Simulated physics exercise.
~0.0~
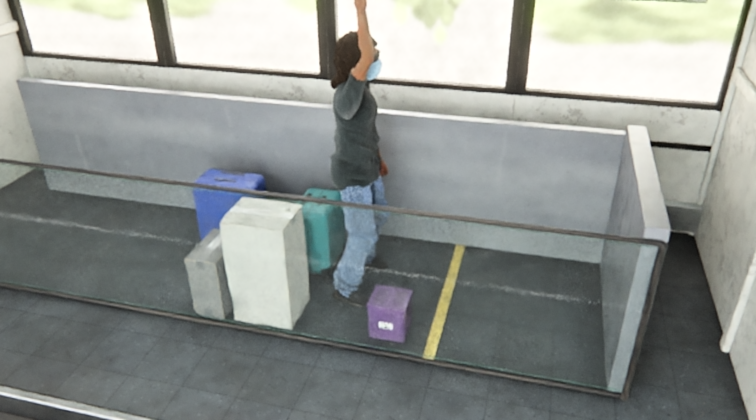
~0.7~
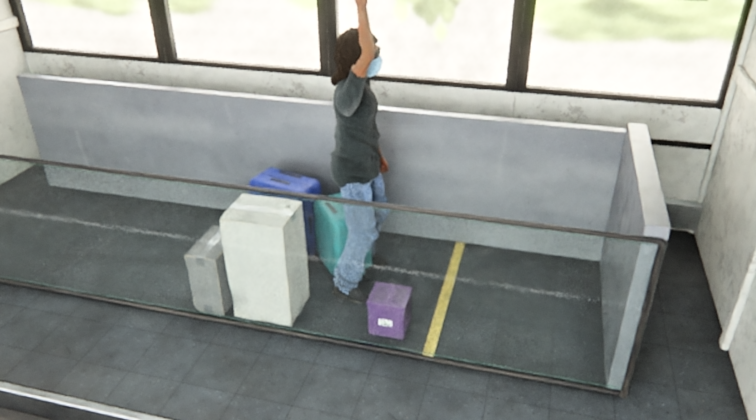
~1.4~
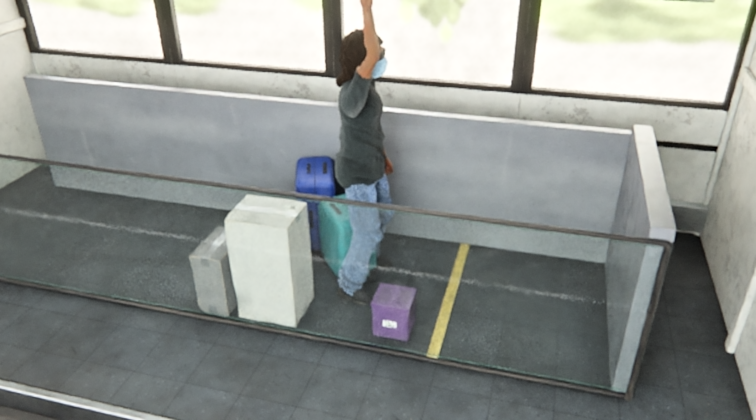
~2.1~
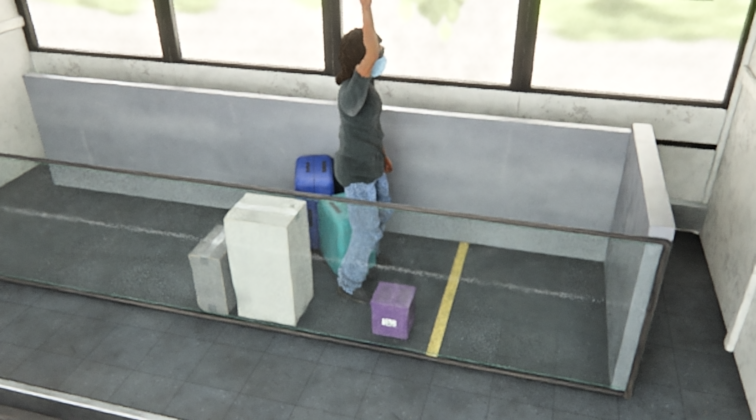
To begin with, a traveller in a face mask, dark top and jeans stands with one arm raised among luggage in a tram bay, behind a clear panel. A blue wheeled case stands behind a white tall bag and a grey carton, with a smaller teal case by the traveller's legs and a purple tub nearer the yellow line. The blue case rolls right, while the teal one shifts slightly the same way. The blue case then moves a little farther right, turning as it goes, and stops beside the teal case. Both finish upright, and all the luggage rests left of the line.
